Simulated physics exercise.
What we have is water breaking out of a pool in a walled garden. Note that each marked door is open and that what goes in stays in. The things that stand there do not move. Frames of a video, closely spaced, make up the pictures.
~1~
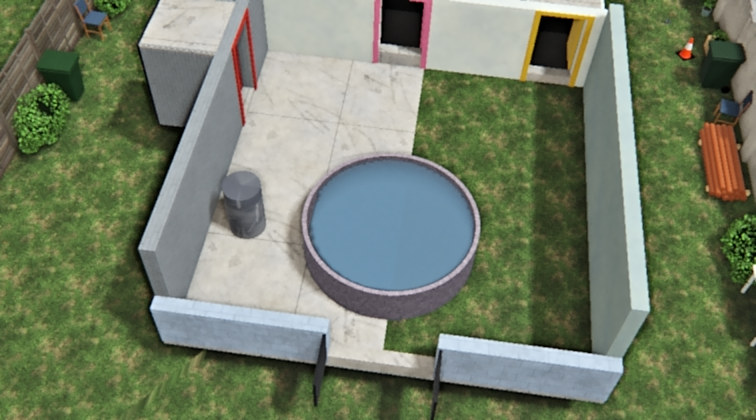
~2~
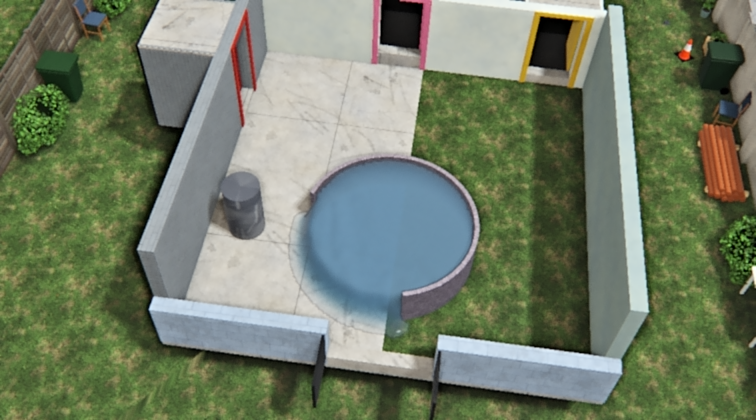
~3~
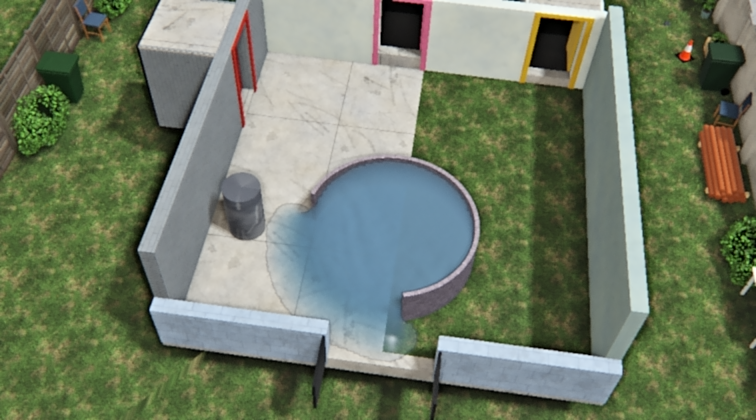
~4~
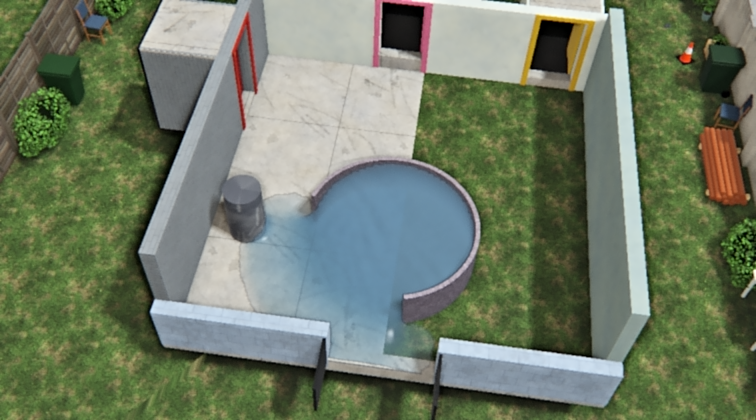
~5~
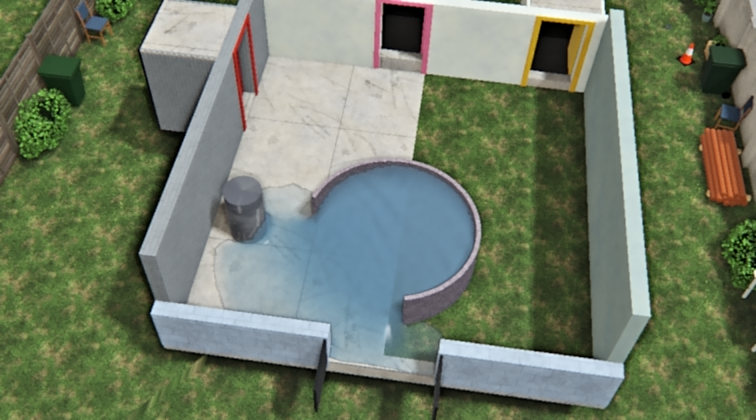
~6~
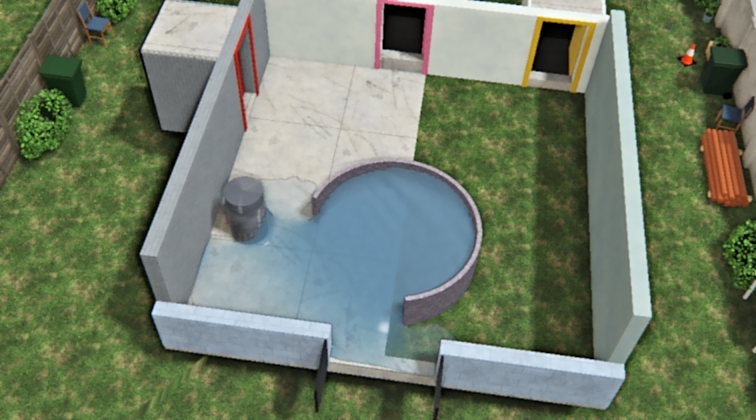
A round pool breaks open at its lower left, and water spreads across the pale paving.
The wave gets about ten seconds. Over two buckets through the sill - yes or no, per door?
Red door - no, pink door - no, yellow door - no.
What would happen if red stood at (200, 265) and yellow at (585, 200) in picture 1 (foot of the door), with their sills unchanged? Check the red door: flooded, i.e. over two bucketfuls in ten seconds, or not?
Note - red door: Beyond the mark.
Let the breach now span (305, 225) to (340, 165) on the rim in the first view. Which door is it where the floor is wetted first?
It's the red door.
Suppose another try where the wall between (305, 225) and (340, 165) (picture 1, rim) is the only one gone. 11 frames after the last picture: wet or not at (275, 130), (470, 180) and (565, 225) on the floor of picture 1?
The first spot is swamped, the second spared, the third spared.
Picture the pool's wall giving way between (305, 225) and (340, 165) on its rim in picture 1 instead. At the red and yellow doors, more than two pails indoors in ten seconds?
Turns out the red one gets past it, while the yellow one stays beneath it.
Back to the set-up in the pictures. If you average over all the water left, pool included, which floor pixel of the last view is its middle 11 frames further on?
About (315, 267).
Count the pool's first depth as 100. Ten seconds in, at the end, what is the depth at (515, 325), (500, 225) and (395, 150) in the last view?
The depths come to near 2, 6 and 6 per cent respectively.
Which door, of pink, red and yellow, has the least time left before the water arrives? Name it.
My pick is the red one.
A moment on, water covers 20 % of the floor; the red door not reached, the pink door not reached, the yellow door not reached.
Next, water covers 30 % of the floor; the red door wet at the sill, nothing in, the pink door not reached, the yellow door not reached.
Then, water covers 40 % of the floor; the red door wet at the sill, nothing in, the pink door not reached, the yellow door not reached.
Later, water covers 65 % of the floor; the red door under two buckets in, the pink door wet at the sill, nothing in, the yellow door wet at the sill, nothing in.
In the end, water covers 95 % of the floor; the red door under two buckets in, the pink door wet at the sill, nothing in, the yellow door wet at the sill, nothing in.
